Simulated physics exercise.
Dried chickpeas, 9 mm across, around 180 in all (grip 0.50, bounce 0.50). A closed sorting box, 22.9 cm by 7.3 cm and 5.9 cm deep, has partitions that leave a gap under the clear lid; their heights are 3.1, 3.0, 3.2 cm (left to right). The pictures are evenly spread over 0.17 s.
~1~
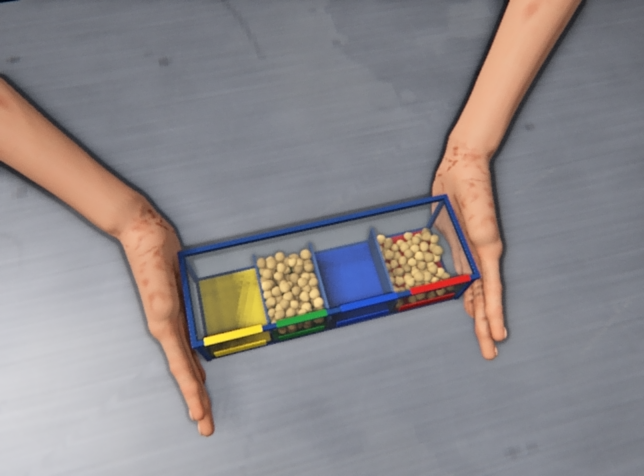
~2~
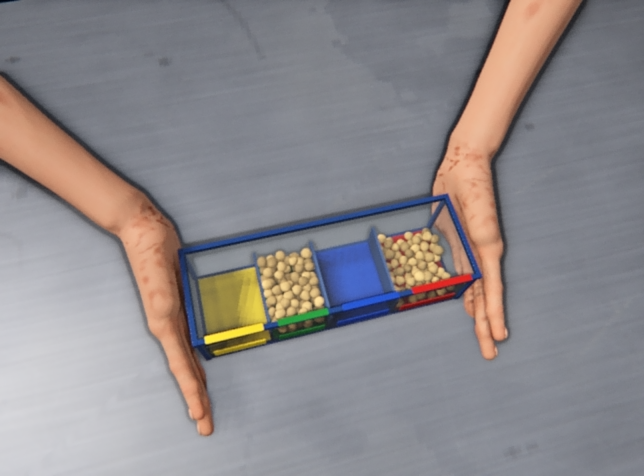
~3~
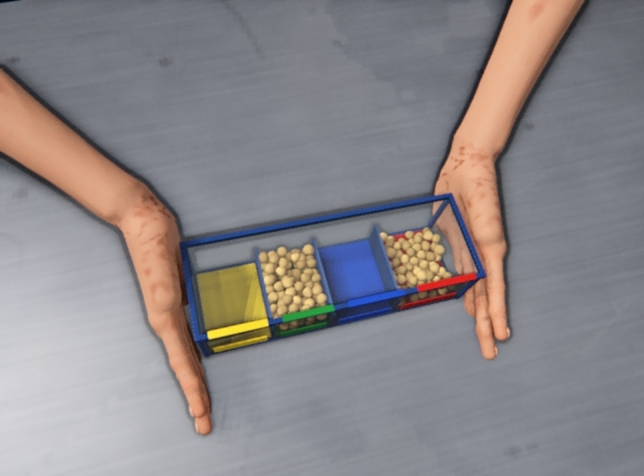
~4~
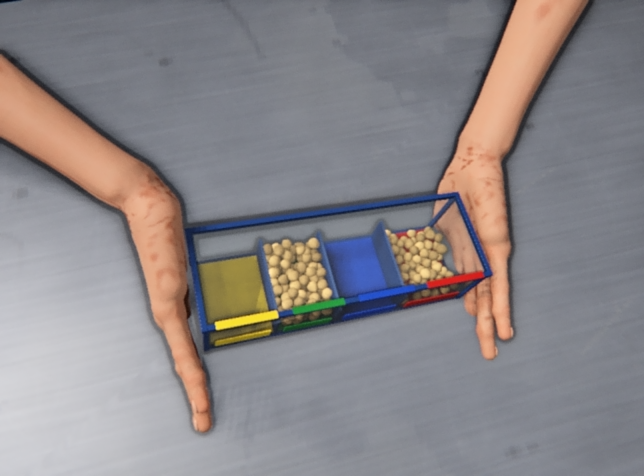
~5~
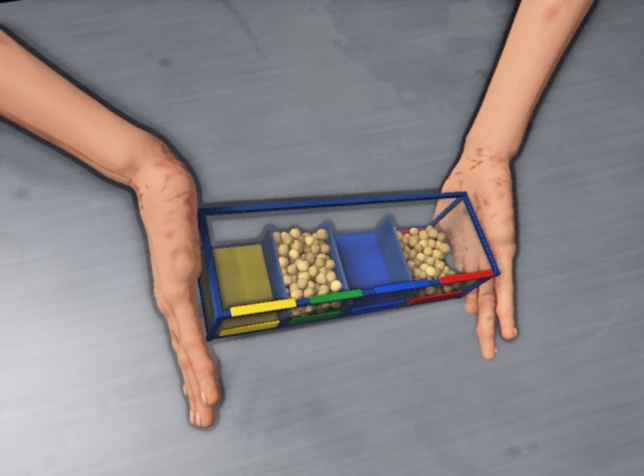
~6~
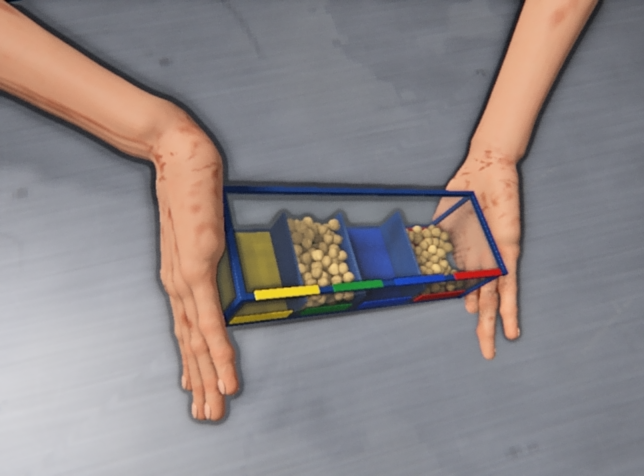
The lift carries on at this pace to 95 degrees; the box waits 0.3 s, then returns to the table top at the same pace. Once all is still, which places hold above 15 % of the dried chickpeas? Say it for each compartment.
Red: Over, blue: Under, green: Under, yellow: Under.
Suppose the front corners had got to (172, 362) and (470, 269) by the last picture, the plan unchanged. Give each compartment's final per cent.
Red 5, blue 5, green 30, yellow 60.
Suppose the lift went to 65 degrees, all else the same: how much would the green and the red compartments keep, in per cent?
Then: Green 35; red 55.
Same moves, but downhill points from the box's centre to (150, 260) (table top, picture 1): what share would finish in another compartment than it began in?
Some 80 per cent.
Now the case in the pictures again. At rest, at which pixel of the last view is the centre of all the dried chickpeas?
Around (419, 261).
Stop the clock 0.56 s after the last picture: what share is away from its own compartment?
About 45 per cent.
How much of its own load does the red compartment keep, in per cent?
Roughly 100 per cent.
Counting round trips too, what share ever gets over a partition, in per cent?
About 55 per cent.
Then, 0.56 s after the last picture, tilt 95 degrees; red 85 %, green 10 %.
Then, 0.94 s after the last picture, tilt 53 degrees; red 95 %, blue 5 %, green 5 %.
Then, 1.40 s after the last picture, tilt 0 degrees; red 95 %, blue 5 %, green 5 %.
In the end, red 95 %, blue 5 %, green 5 %, yellow 0 %.
